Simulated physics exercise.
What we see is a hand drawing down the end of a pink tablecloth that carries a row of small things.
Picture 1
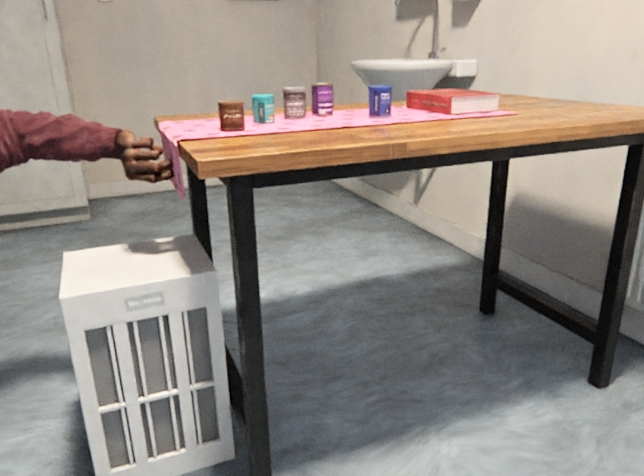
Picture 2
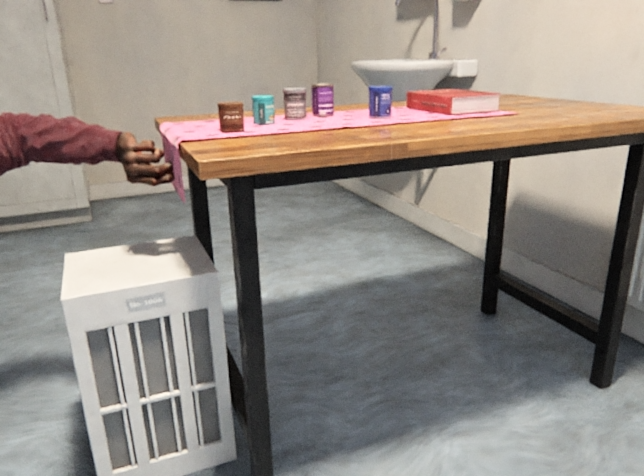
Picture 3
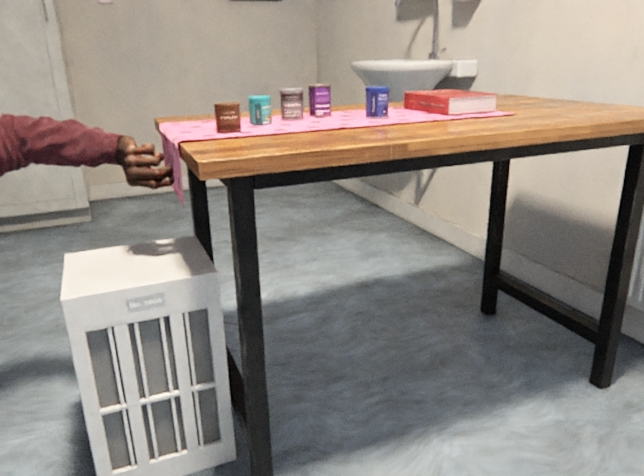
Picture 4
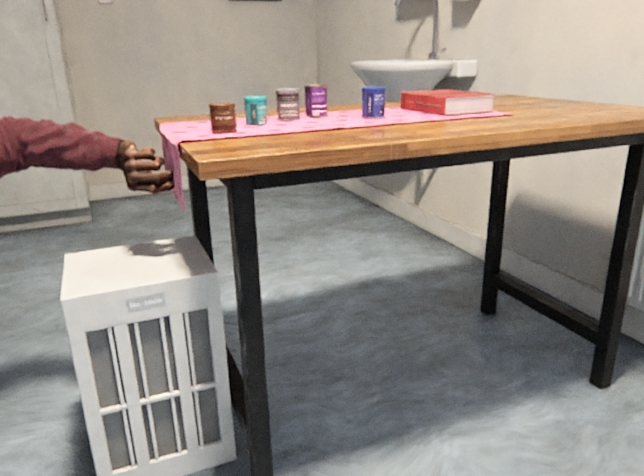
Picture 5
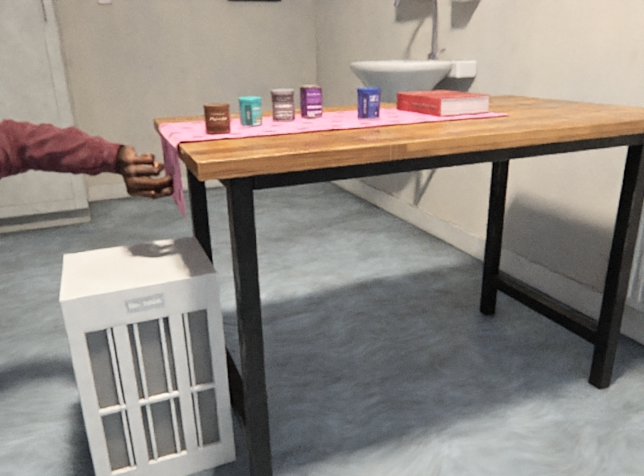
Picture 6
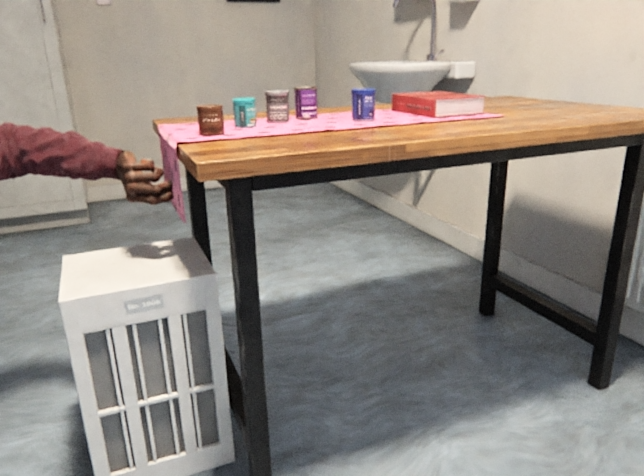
A hand at the left tugged the hanging end of a pink cloth slowly downward, and the row of five small colored pots and a red book on the wooden table shifted slightly left with it.
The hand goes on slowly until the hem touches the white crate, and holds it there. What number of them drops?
The answer is one.
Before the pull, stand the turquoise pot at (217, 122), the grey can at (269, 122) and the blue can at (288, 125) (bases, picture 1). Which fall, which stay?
The turquoise pot comes down; the grey can keeps its place on top; the blue can stays on.
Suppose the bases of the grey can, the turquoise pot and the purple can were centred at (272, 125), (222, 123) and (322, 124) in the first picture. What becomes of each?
The grey can keeps its place on top; the turquoise pot is carried off; the purple can holds on.
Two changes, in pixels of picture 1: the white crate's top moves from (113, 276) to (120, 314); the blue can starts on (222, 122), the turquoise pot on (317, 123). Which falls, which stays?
The blue can comes down, the turquoise pot keeps its place on top.
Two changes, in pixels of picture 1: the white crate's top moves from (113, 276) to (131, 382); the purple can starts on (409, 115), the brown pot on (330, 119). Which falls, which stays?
The purple can holds on, the brown pot falls.
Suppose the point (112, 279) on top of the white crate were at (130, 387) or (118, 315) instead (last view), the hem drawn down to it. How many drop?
Over the edge go 4 and 2.
Soon after, hem on the crate; brown pot gone.
At rest, hem on the crate; brown pot gone. Over the edge go one.
